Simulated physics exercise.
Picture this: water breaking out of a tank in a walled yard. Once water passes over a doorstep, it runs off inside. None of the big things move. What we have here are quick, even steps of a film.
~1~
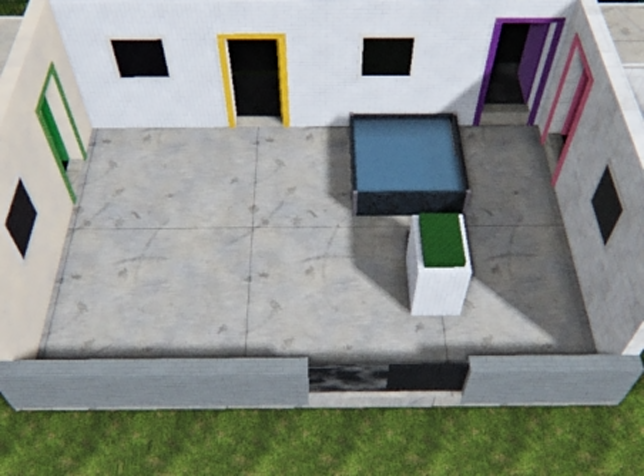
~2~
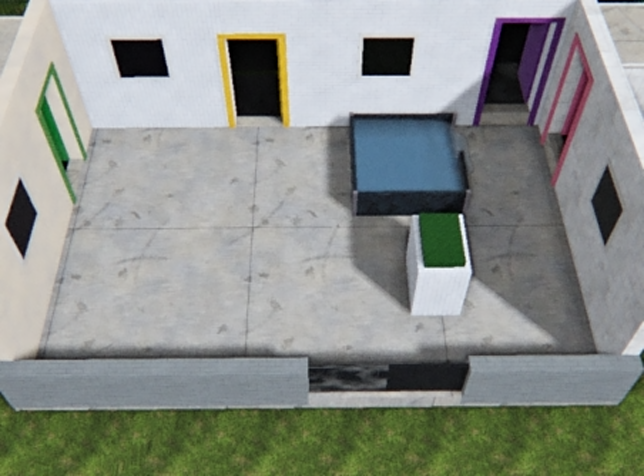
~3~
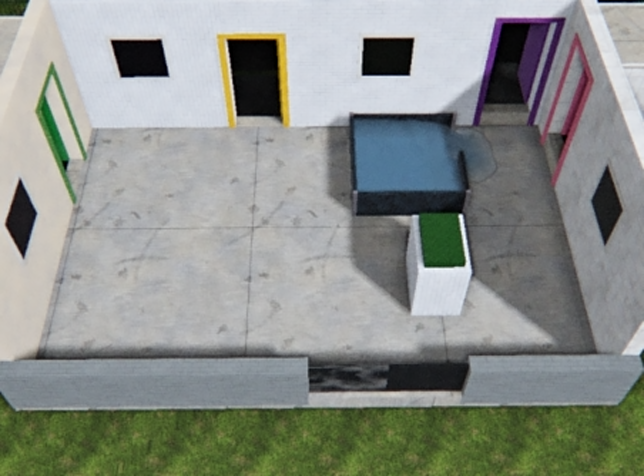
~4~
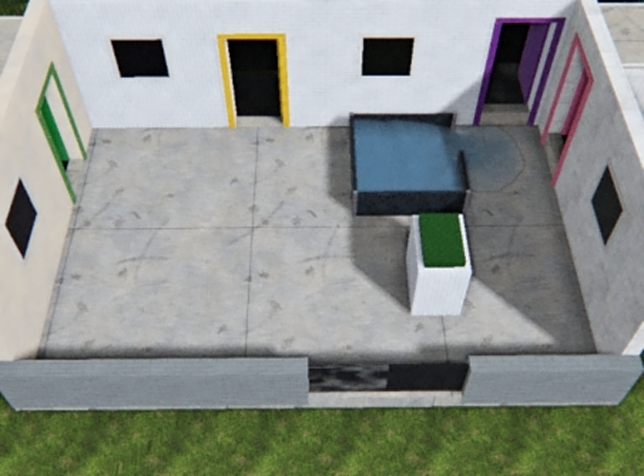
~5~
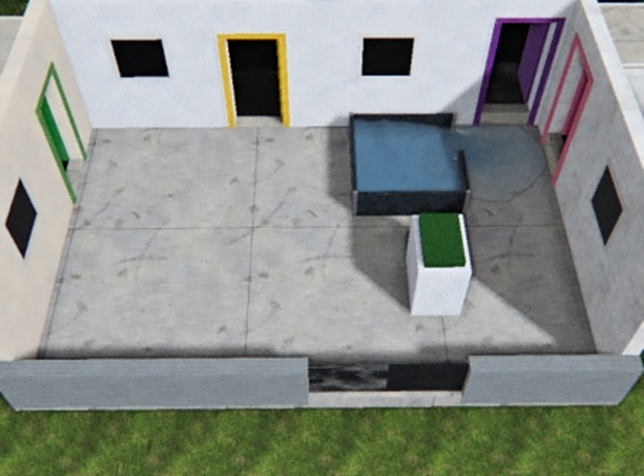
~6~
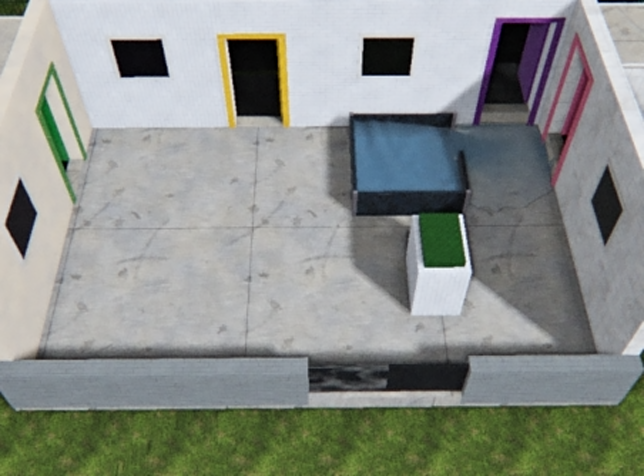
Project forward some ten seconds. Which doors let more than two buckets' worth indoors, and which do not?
The green door does not; the purple door does not; the pink door does not; the yellow door does not.
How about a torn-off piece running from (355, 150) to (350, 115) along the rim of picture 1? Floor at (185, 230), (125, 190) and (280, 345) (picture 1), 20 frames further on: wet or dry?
Following the listed order, the three come out reached by the spill, reached by the spill and not reached.
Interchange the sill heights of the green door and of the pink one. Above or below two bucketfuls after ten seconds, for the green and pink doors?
Green: Falls short; pink: Overflows.
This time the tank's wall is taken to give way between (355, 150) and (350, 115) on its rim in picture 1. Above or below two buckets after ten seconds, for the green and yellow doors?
Against the threshold, green beats it and yellow beats it.
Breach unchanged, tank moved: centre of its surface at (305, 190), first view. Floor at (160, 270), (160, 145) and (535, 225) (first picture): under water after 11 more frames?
Going through them in that order: Still bare, still bare and waterlogged.
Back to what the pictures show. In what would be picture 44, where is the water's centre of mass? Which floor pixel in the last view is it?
Somewhere near (451, 230).
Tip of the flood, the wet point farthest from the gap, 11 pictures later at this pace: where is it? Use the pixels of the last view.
Near (584, 315).
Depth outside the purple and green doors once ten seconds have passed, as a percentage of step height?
Approx. 20 % then 0 %.
A moment on, water covers 10 % of the floor; the green door not reached, the purple door wet at the sill, nothing in, the pink door wet at the sill, nothing in, the yellow door not reached.
Next, water covers 15 % of the floor; the green door not reached, the purple door under two buckets in, the pink door wet at the sill, nothing in, the yellow door not reached.
Then, water covers 25 % of the floor; the green door not reached, the purple door under two buckets in, the pink door wet at the sill, nothing in, the yellow door not reached.
Later, water covers 45 % of the floor; the green door not reached, the purple door under two buckets in, the pink door wet at the sill, nothing in, the yellow door wet at the sill, nothing in.
In the end, water covers 70 % of the floor; the green door not reached, the purple door under two buckets in, the pink door wet at the sill, nothing in, the yellow door wet at the sill, nothing in.
